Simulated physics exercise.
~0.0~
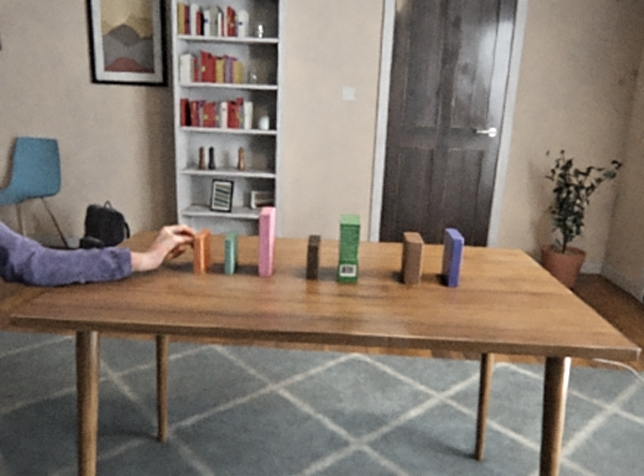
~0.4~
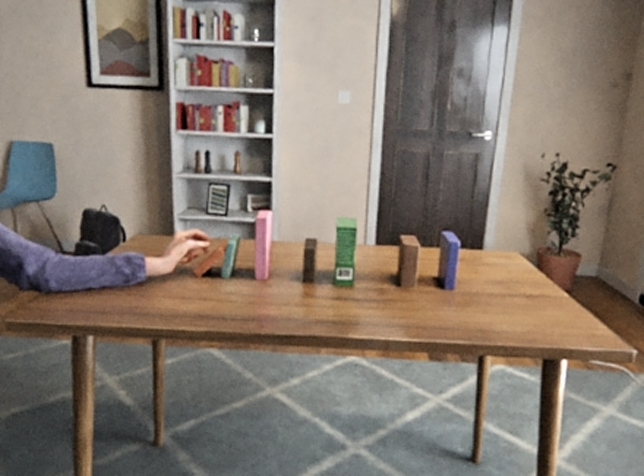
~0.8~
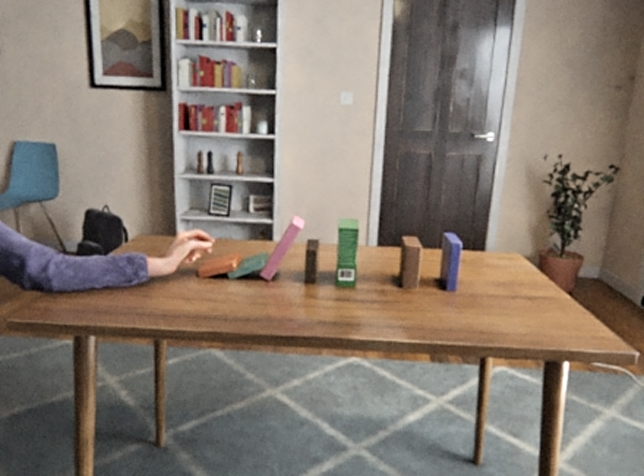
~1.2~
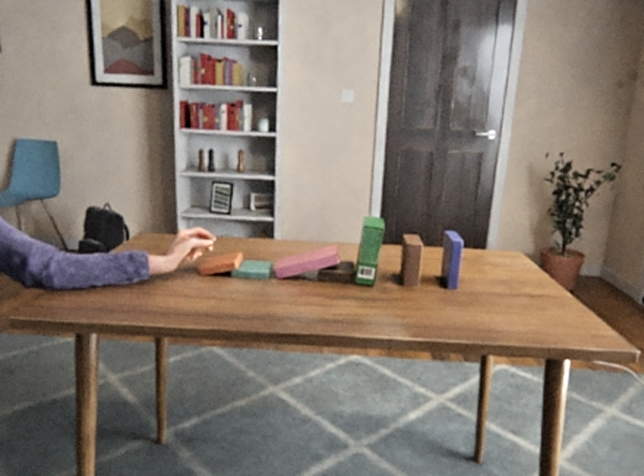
On a wooden table in a living room, a hand tipped an orange block rightward, toppling the turquoise, pink and small dark ones in turn; the green packet was pushed right but stayed upright, and the brown and blue blocks beyond stood untouched.
